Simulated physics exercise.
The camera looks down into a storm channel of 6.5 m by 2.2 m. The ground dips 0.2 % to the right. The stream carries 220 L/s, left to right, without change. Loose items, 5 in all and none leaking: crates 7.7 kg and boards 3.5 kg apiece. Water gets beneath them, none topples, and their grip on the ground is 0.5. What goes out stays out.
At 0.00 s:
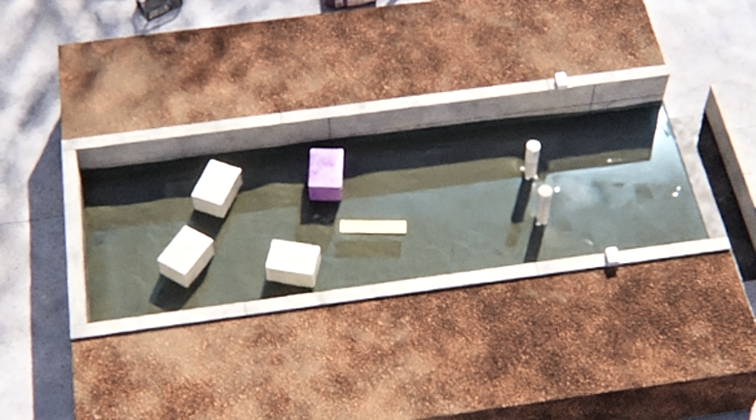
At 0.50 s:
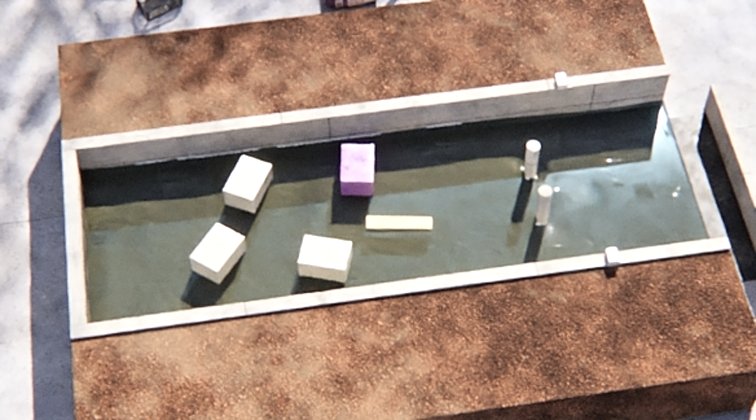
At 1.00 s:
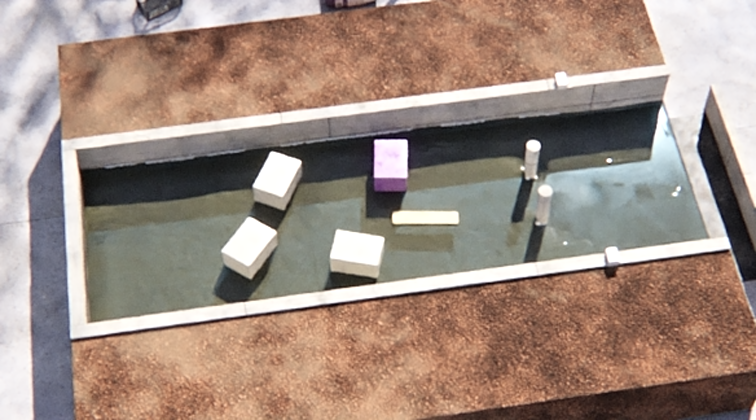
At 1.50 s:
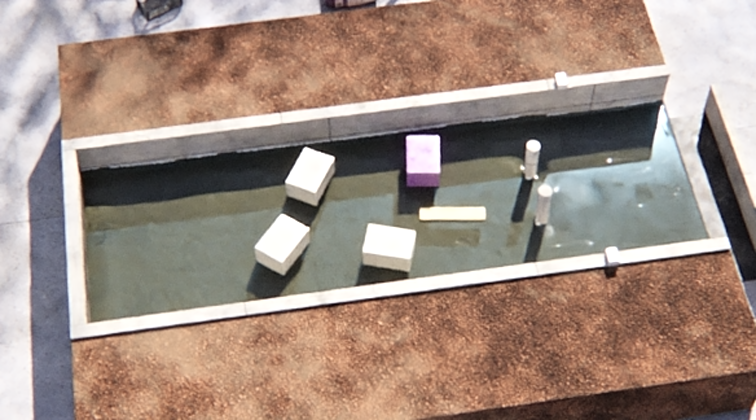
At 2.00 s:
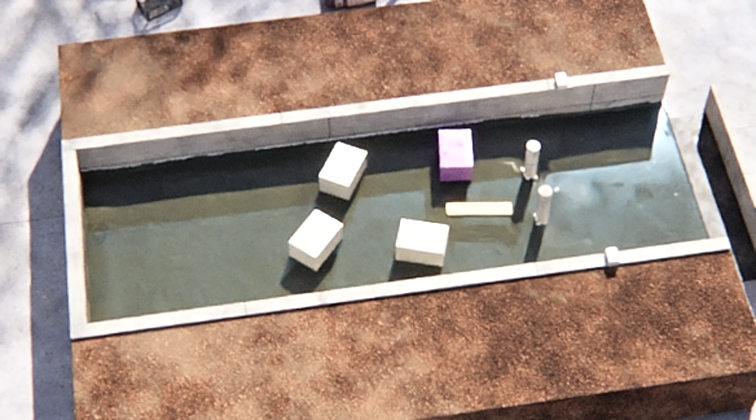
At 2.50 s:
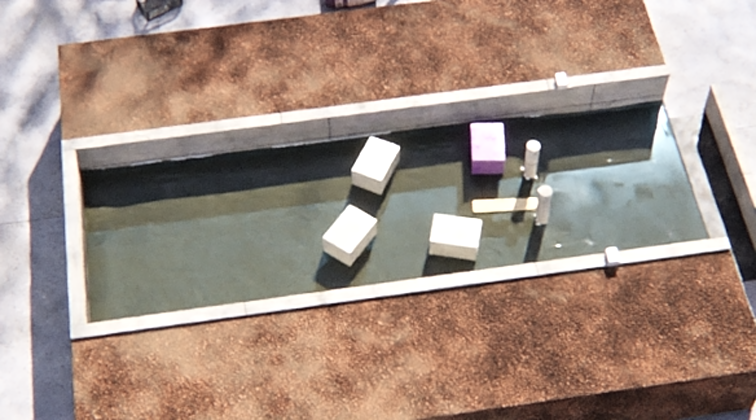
In a walled channel of murky water, a purple crate, three white crates and a pale board floated steadily to the right together, the board and purple crate drawing close to two upright posts.
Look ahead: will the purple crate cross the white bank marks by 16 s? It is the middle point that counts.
The purple crate passes.
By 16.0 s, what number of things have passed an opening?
I count 5.
After 3.5 s the purple crate is near (567, 127), 2.7 m from its start, afloat; 1 of 5 are over the mark; 5 afloat.
After 7.2 s the purple crate has gone out; 5 of 5 are over the mark; 1 afloat.
After 12.0 s the purple crate has gone out; 5 of 5 are over the mark; 0 afloat.
After 16.0 s the purple crate has gone out; 5 of 5 are over the mark; 0 afloat.
